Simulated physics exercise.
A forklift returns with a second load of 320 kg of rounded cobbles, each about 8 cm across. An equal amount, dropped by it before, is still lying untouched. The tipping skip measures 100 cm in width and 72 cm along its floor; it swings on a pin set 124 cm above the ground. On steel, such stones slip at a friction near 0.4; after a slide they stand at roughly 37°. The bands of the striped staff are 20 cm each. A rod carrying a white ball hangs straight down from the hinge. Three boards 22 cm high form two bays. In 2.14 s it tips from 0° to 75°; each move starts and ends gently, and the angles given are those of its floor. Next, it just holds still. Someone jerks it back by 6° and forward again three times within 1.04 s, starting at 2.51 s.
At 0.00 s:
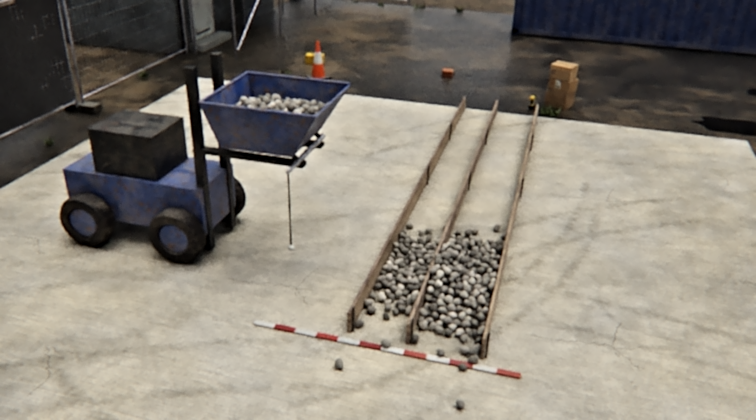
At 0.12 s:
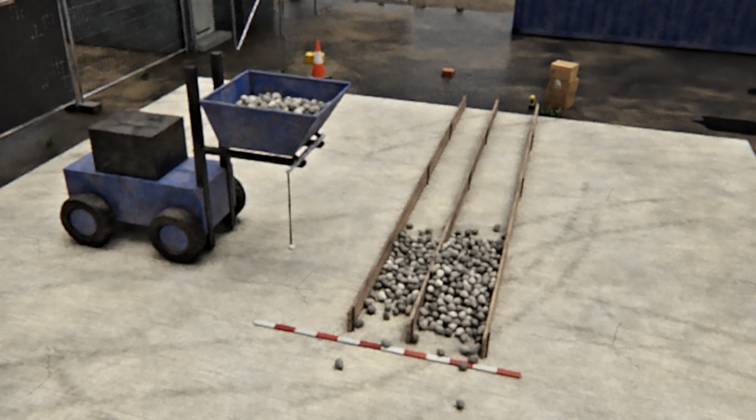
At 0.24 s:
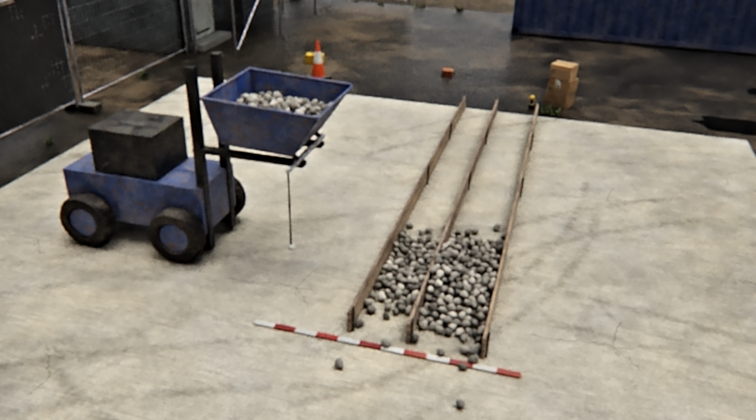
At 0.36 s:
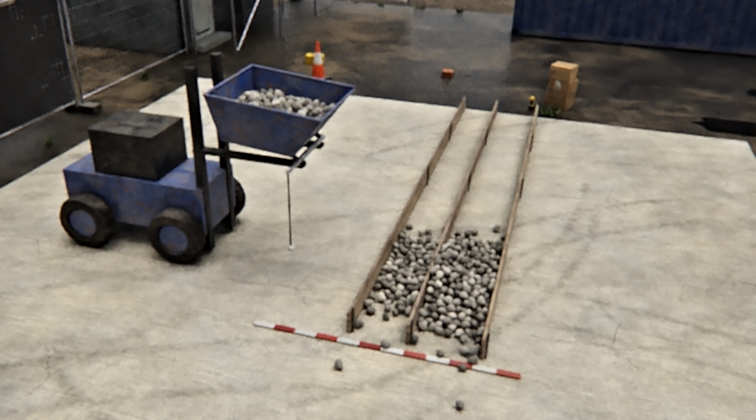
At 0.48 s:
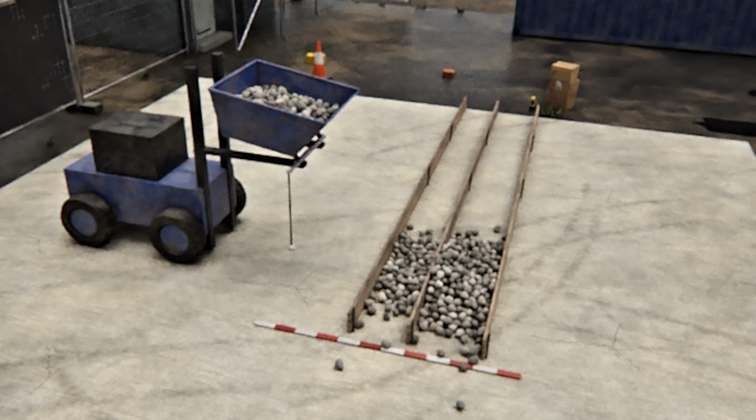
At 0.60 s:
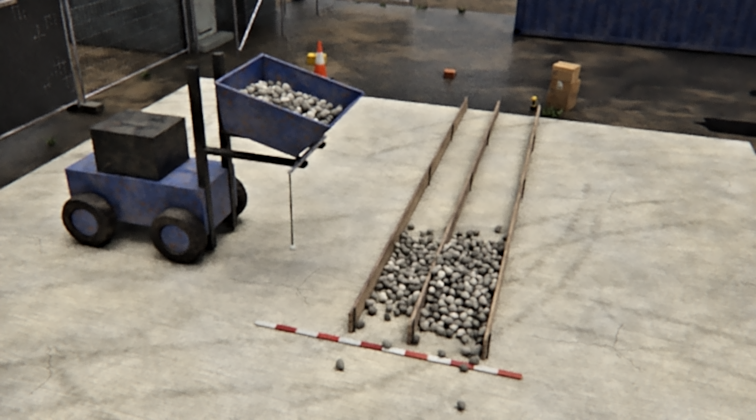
A blue wheeled loader standing still, slowly tilting its raised skip of grey stones rightward beside stones lying between wooden boards.
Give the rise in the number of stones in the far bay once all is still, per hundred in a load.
A rise of roughly 5 per hundred.
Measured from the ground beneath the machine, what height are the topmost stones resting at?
Roughly 40 cm higher than the ground.
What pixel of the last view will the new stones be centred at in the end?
Middle: Approx. (406, 260) px.
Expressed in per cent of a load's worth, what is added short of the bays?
Roughly 10 percent of a load.
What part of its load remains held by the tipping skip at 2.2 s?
Some 65 %, roughly, is held.
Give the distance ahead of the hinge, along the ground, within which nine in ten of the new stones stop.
Close to 120 centimetres.
After 1.6 s the floor is at 63°; in per cent of one load, 100 in the tipping skip, 27 in the near bay, 73 in the far bay; the foremost stones are at (489, 304).
After 2.2 s the floor is at 75°; in per cent of one load, 67 in the tipping skip, 6 short of the bays, 54 in the near bay, 73 in the far bay; the foremost stones are at (489, 304).
After 4.0 s the floor is at 75°; in per cent of one load, 4 in the tipping skip, 8 short of the bays, 110 in the near bay, 78 in the far bay; the foremost stones are at (489, 307).
After 6.4 s the floor is at 75°; in per cent of one load, 0 in the tipping skip, 8 short of the bays, 113 in the near bay, 78 in the far bay; the foremost stones are at (489, 304). Net gain in the far bay, 5.
